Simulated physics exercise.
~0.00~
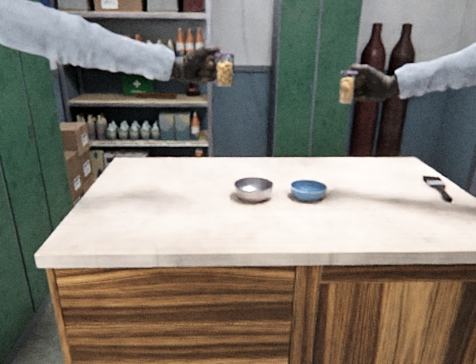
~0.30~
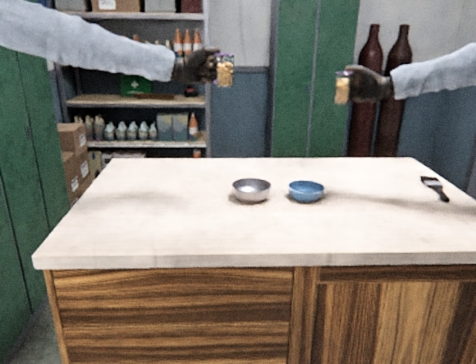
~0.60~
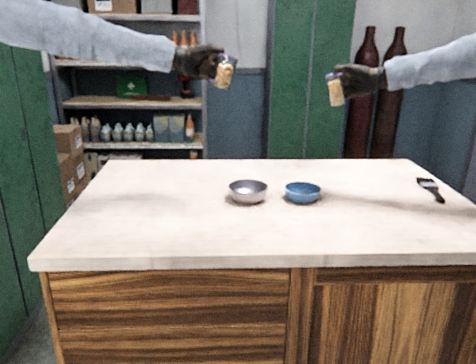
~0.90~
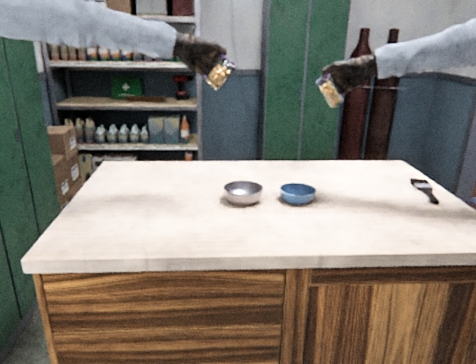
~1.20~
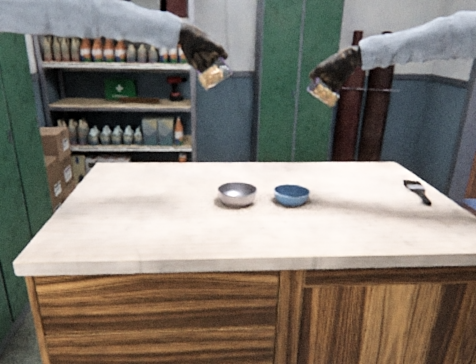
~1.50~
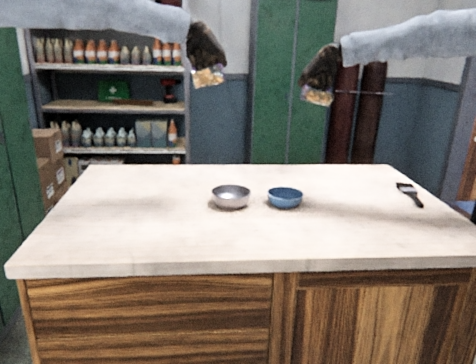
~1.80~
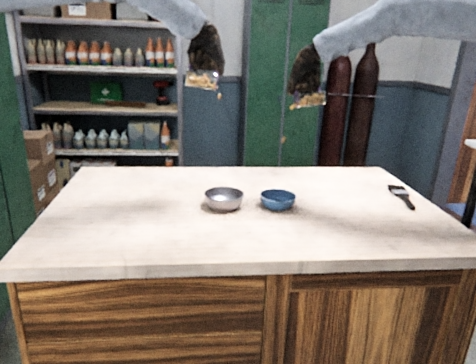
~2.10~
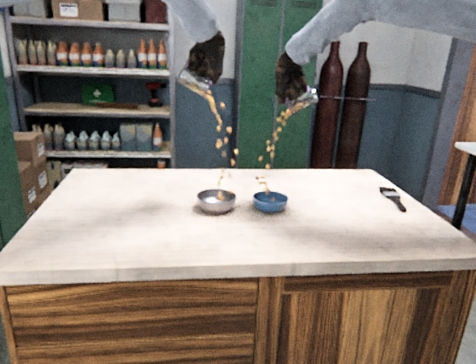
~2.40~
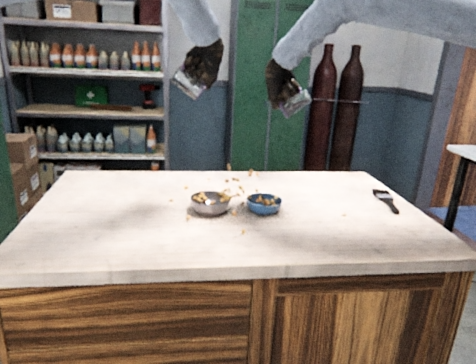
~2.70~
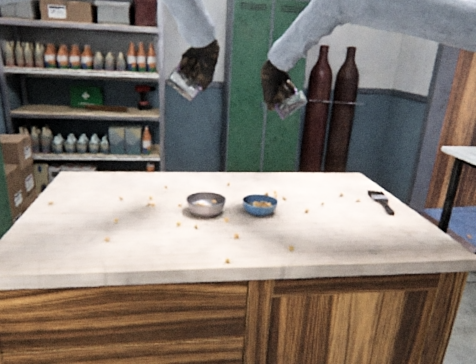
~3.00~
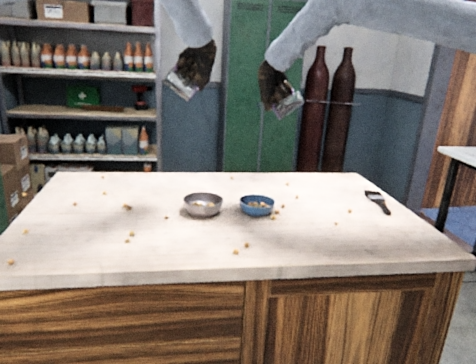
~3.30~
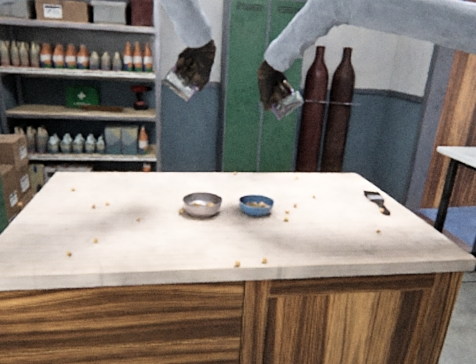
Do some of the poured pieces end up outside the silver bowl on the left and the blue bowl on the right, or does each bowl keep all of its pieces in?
Some pieces end up outside on both sides, as neither the silver bowl nor the blue bowl keeps all of its pieces in.
